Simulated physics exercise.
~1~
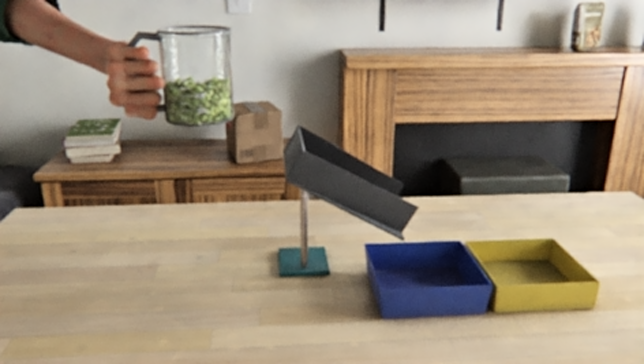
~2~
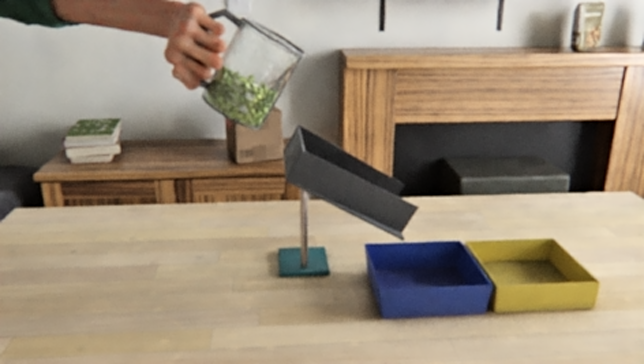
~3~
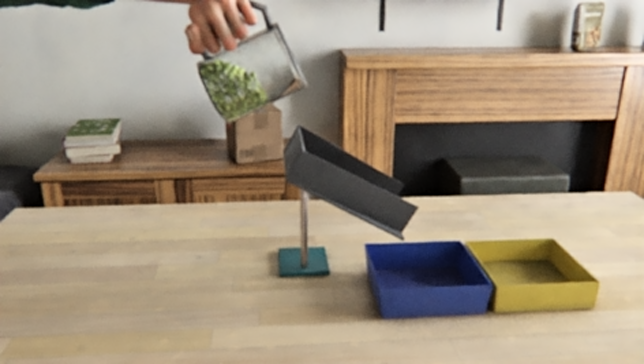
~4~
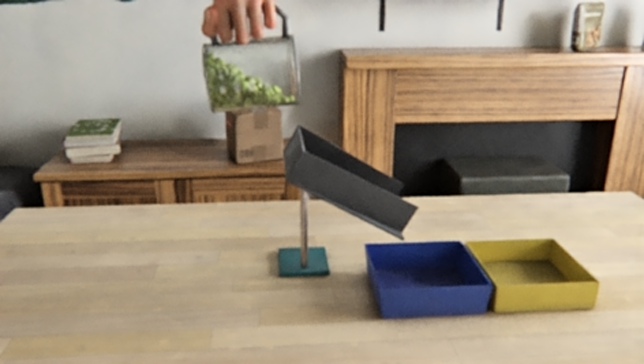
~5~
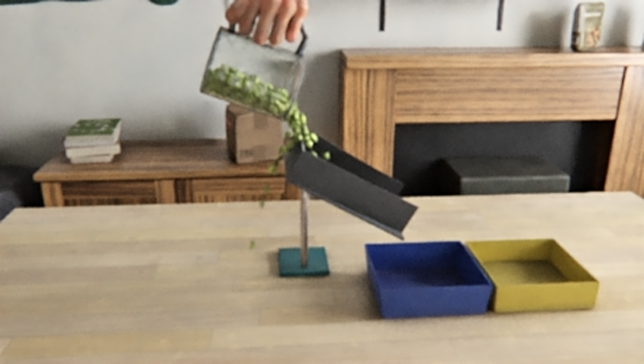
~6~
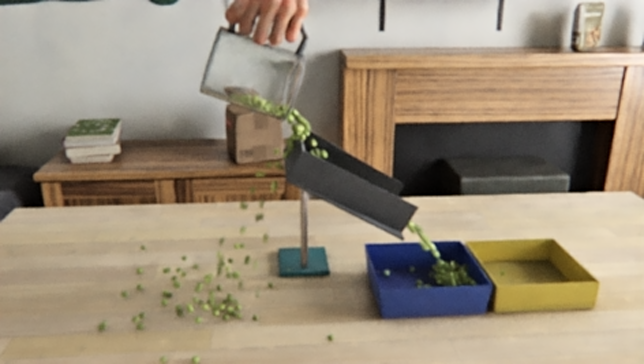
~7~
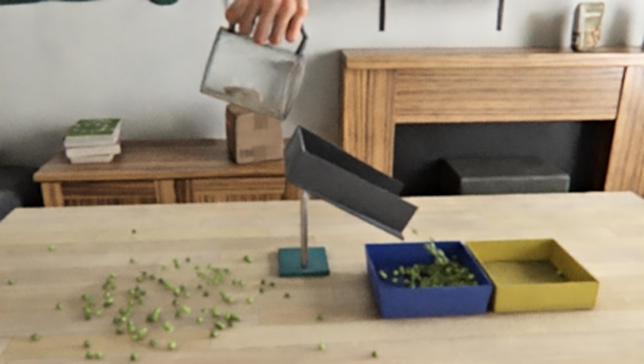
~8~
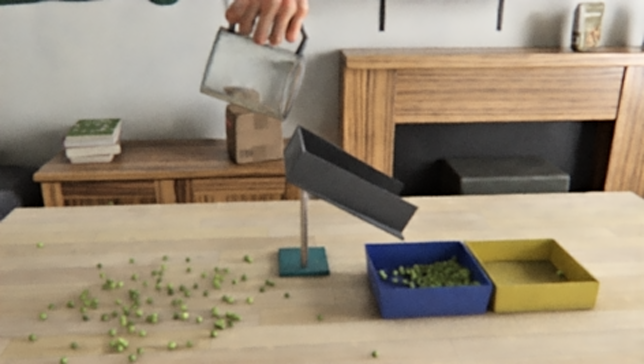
A hand carried a clear jug of green peas to the right and tipped it over a dark sloping chute, sending most sliding into the blue tin while the rest spilled across the table, leaving the jug and the yellow tin empty.
